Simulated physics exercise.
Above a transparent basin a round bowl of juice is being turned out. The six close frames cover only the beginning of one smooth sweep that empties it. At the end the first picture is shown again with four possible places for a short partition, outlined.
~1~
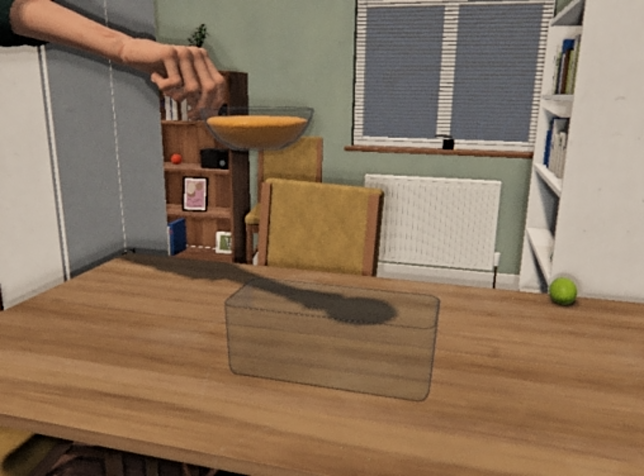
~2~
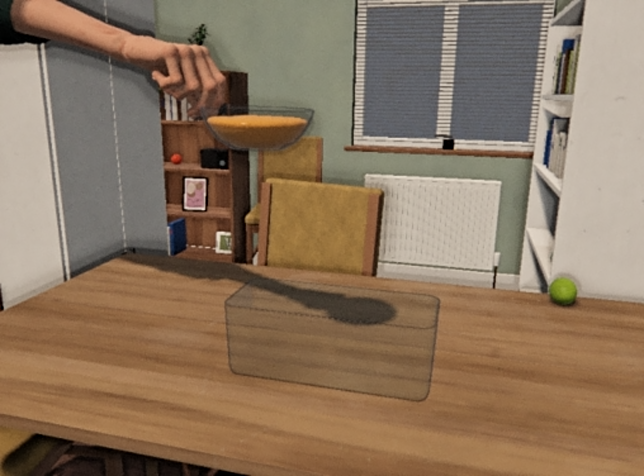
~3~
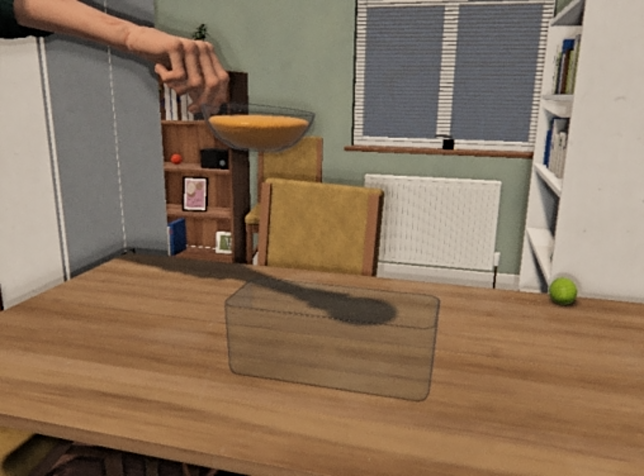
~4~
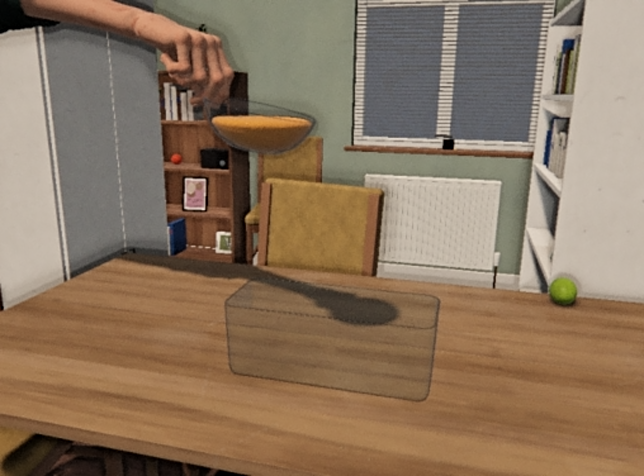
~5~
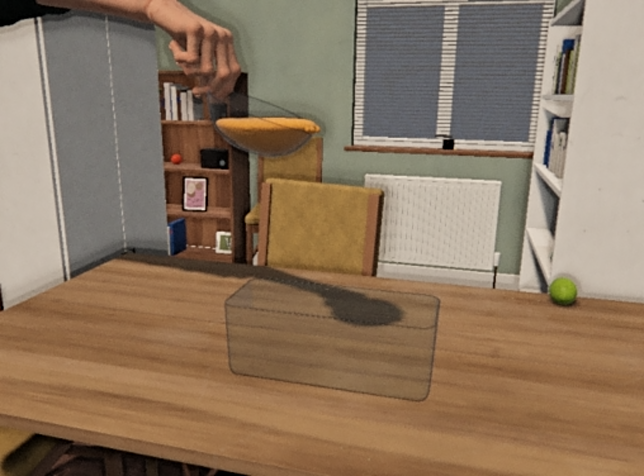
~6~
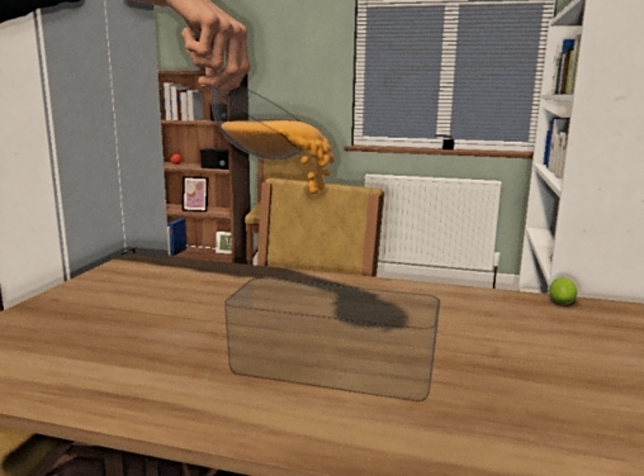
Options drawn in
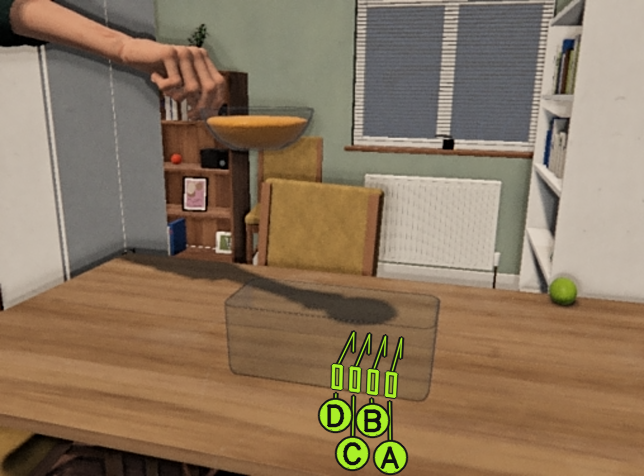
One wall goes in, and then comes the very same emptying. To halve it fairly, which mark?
Go for C.
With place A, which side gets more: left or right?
More ends on the left.
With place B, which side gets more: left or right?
More ends on the left.
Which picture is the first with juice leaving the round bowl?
In picture 5.
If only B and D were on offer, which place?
The answer is D.
In lime, A at (389, 401); B at (371, 399); C at (353, 396); D at (335, 393).
For place A, about 86 % ends left of the wall and 11 % right of it.
For place B, about 84 % ends left of the wall and 13 % right of it; 3 % is lost outside.
For place C, about 47 % ends left of the wall and 50 % right of it.
For place D, about 28 % ends left of the wall and 70 % right of it.
